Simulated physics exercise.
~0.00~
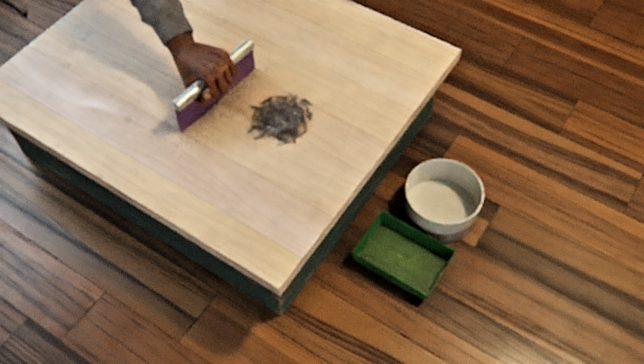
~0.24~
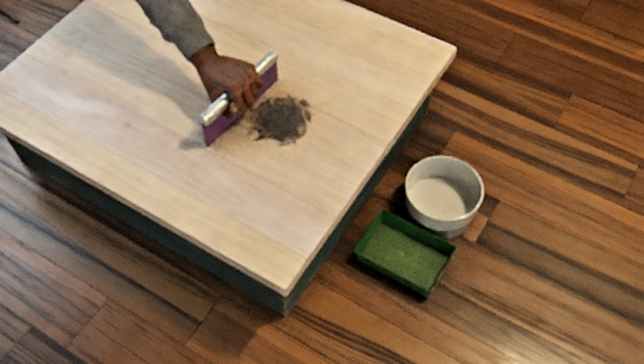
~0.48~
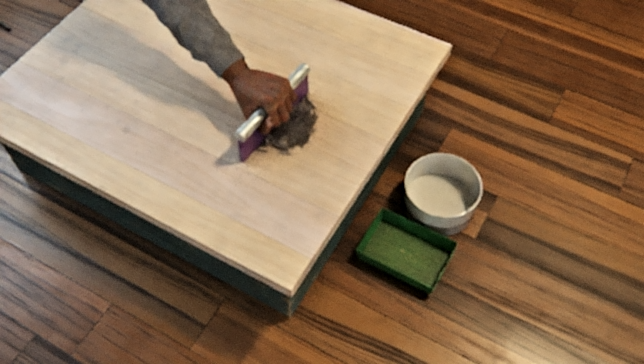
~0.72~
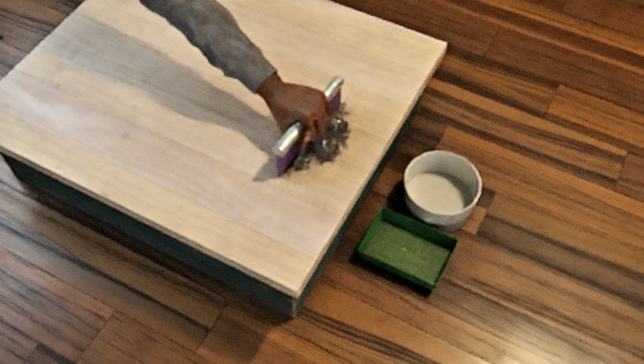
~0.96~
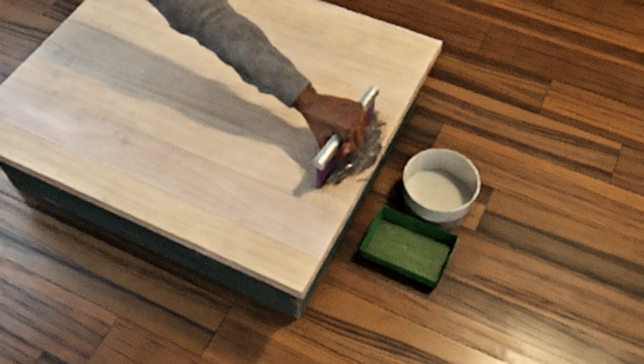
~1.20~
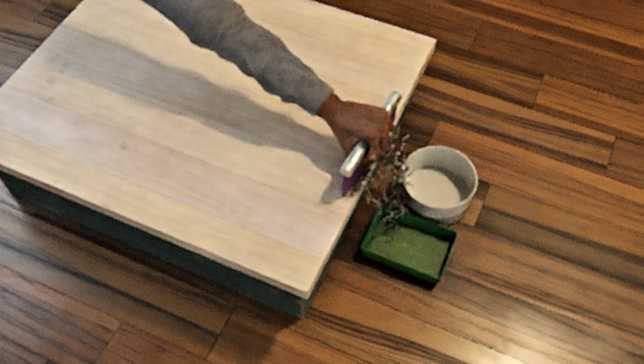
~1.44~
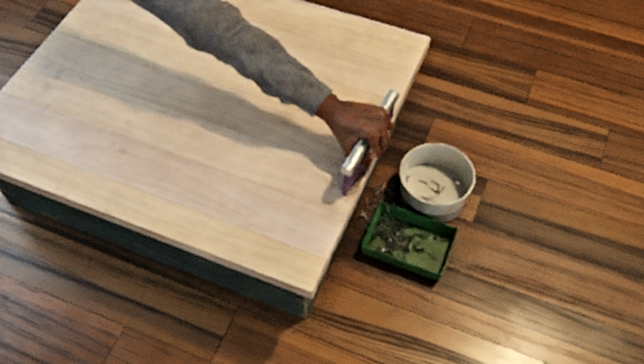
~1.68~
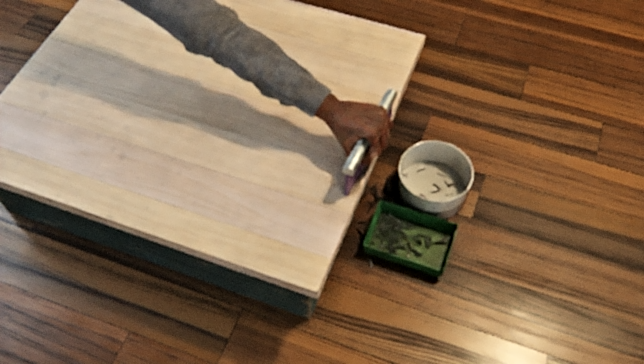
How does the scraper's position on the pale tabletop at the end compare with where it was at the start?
At the start the scraper is well in from the right edge, to the left of the heap of screws. By the end it has moved right and a little toward the viewer, and it rests at the right edge beside the pot and tin.
